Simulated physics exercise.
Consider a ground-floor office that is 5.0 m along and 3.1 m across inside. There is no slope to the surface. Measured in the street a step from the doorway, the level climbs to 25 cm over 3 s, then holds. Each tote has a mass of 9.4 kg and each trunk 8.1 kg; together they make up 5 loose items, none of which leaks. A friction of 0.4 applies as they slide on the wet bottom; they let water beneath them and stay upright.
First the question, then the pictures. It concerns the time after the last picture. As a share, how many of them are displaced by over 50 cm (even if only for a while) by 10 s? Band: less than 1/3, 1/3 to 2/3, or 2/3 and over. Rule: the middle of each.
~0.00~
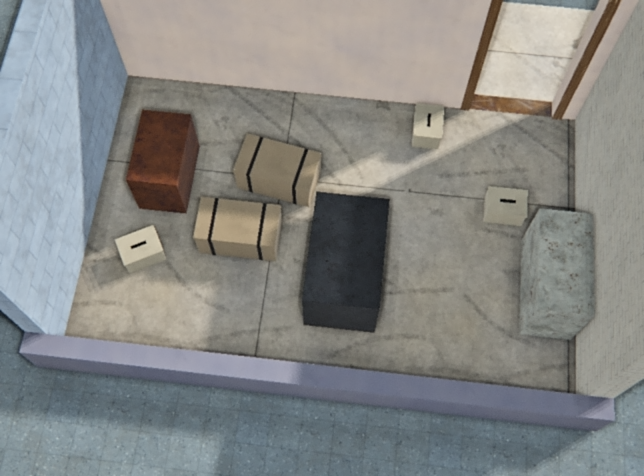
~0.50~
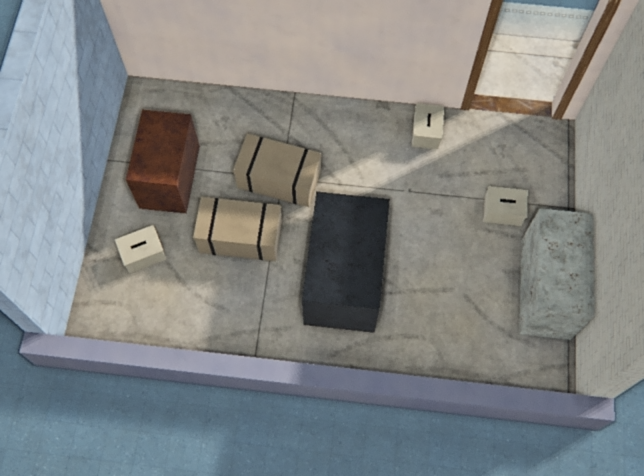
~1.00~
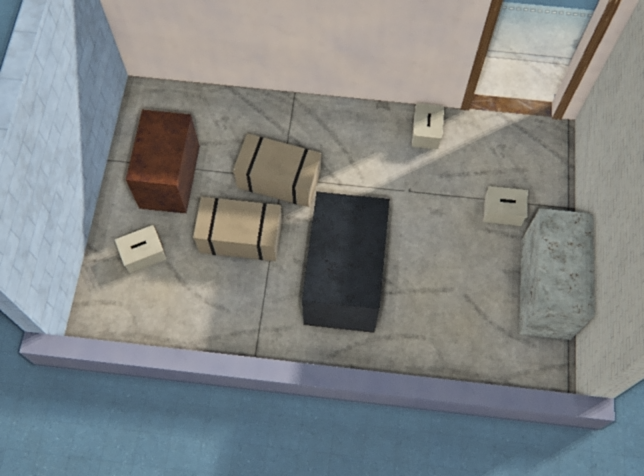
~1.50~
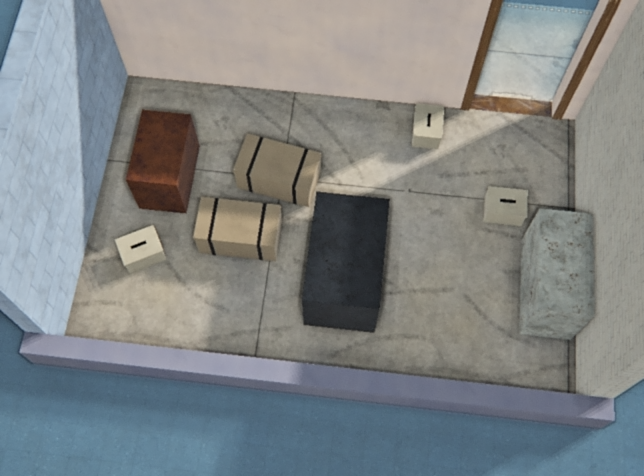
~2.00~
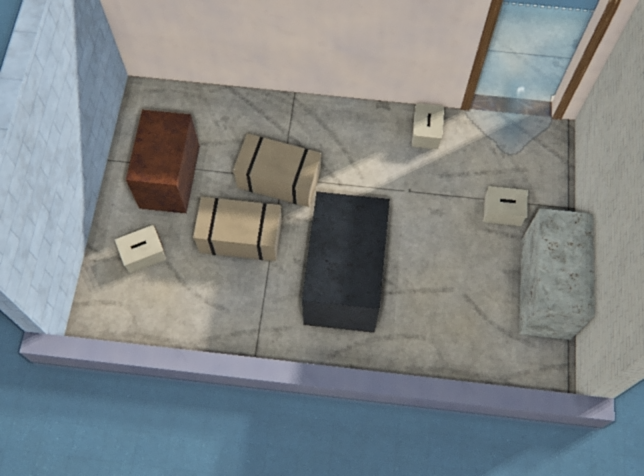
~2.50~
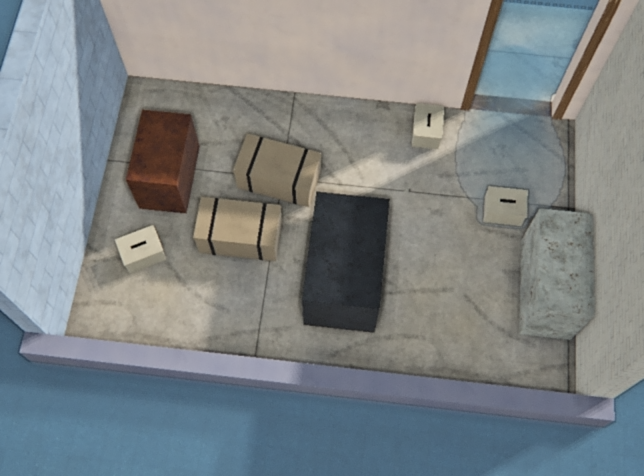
It's going to be somewhere in the middle, I reckon.
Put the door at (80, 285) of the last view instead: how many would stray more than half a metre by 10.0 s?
In that case the number is 5.
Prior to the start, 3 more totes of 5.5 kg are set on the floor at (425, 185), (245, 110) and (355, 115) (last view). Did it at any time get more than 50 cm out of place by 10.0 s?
In that order: Past it, less, less.
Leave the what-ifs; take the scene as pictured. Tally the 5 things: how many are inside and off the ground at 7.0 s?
Total: 1.
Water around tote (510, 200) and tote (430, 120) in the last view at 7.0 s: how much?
Close to 14 and 3 centimetres.
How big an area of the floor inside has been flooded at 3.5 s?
Somewhere about 3.5 m2, give or take.
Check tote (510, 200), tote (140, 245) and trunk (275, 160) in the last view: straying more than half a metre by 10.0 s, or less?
In turn: Above the mark, below the mark, above the mark.
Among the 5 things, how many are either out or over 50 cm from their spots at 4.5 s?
I make it 1 by then.
After 3.5 s 0 of 5 are over 50 cm from their spots; 0 afloat.
After 4.5 s 1 of 5 are over 50 cm from their spots; 0 afloat.
After 7.0 s 1 of 5 are over 50 cm from their spots; 1 afloat.
After 10.0 s 2 of 5 are over 50 cm from their spots, and 2 have been at some point; 4 afloat.
